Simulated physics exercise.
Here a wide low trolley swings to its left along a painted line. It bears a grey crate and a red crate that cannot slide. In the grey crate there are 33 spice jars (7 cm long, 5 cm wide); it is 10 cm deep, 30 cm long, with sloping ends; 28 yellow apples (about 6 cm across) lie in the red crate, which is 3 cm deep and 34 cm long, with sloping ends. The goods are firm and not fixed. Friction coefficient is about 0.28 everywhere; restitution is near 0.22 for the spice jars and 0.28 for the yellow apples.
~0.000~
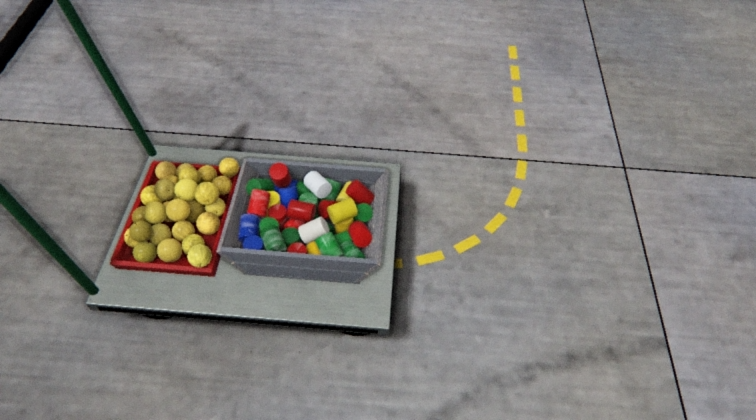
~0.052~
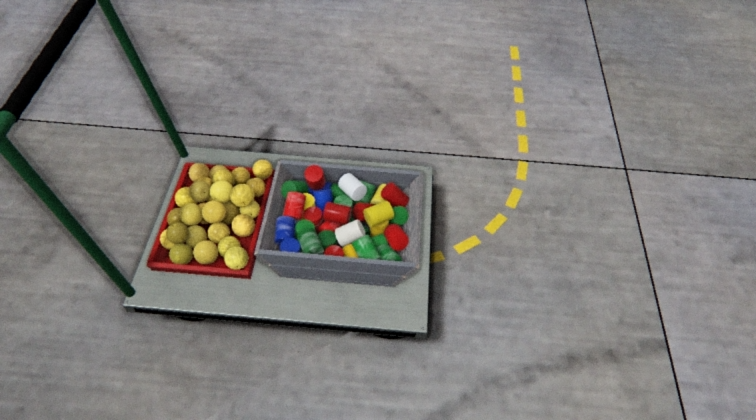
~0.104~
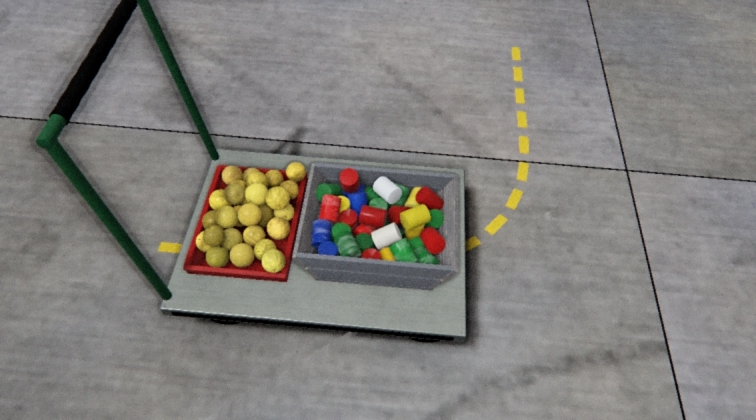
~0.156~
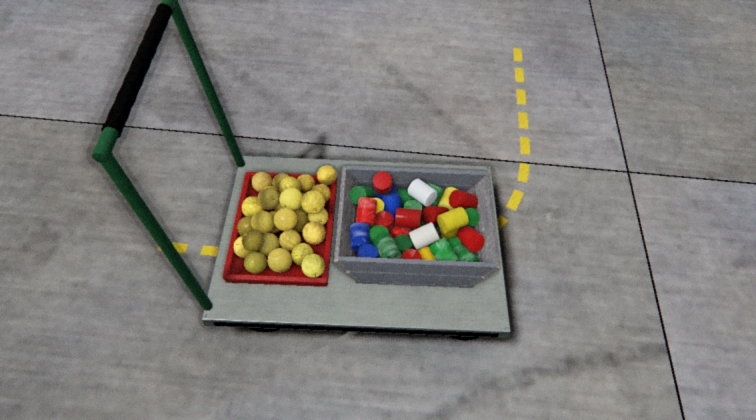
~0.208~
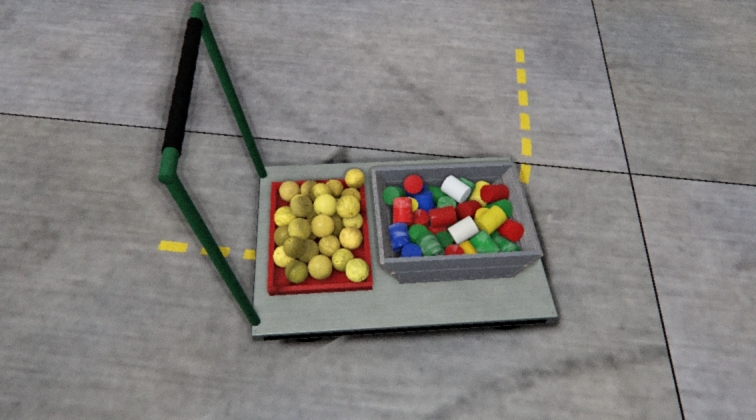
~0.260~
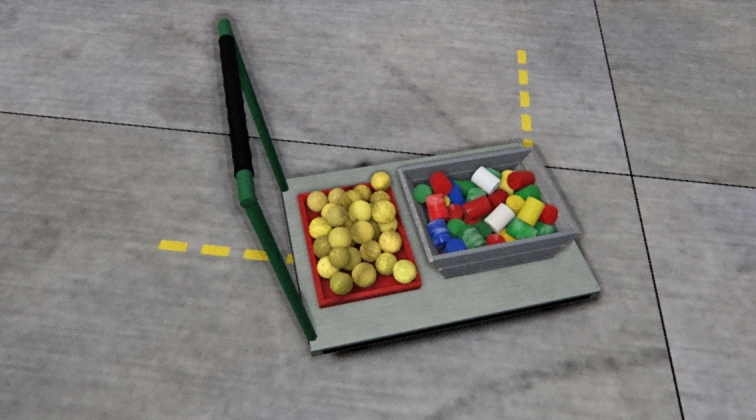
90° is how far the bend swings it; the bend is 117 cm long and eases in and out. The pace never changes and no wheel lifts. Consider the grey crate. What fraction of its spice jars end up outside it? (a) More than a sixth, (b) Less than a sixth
Option b: Less than a sixth.
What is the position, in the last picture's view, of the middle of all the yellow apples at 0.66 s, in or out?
Close to (568, 141).
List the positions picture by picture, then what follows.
In the first picture (we follow the rim corner now nearest the camera; the camera moves round a little), grey crate at (377, 262); red crate at (210, 268); turned 0°, 0 cm rolled; nothing out yet.
Grey crate at (415, 265); red crate at (246, 270); turned 0°, 11 cm rolled, in the second picture.
Grey crate at (454, 268); red crate at (283, 273); turned 0°, 21 cm rolled, in the third picture.
Grey crate at (496, 265); red crate at (324, 278); turned 4°, 32 cm rolled, in the fourth picture.
Grey crate at (539, 252); red crate at (370, 281); turned 11°, 42 cm rolled, in the fifth picture.
Grey crate at (578, 231); red crate at (419, 281); turned 20°, 53 cm rolled; nothing out yet, in the sixth picture.
After 0.37 s, 0 of 33 out of the grey crate and 0 of 28 out of the red crate.
After 0.49 s, 0 of 33 out of the grey crate and 3 of 28 out of the red crate.
After 0.66 s, 1 of 33 out of the grey crate and 6 of 28 out of the red crate.
Final count (at 1.12 s), 1 of 33 out of the grey crate and 7 of 28 out of the red crate. Asked share, 1 of 33, 3 per cent.
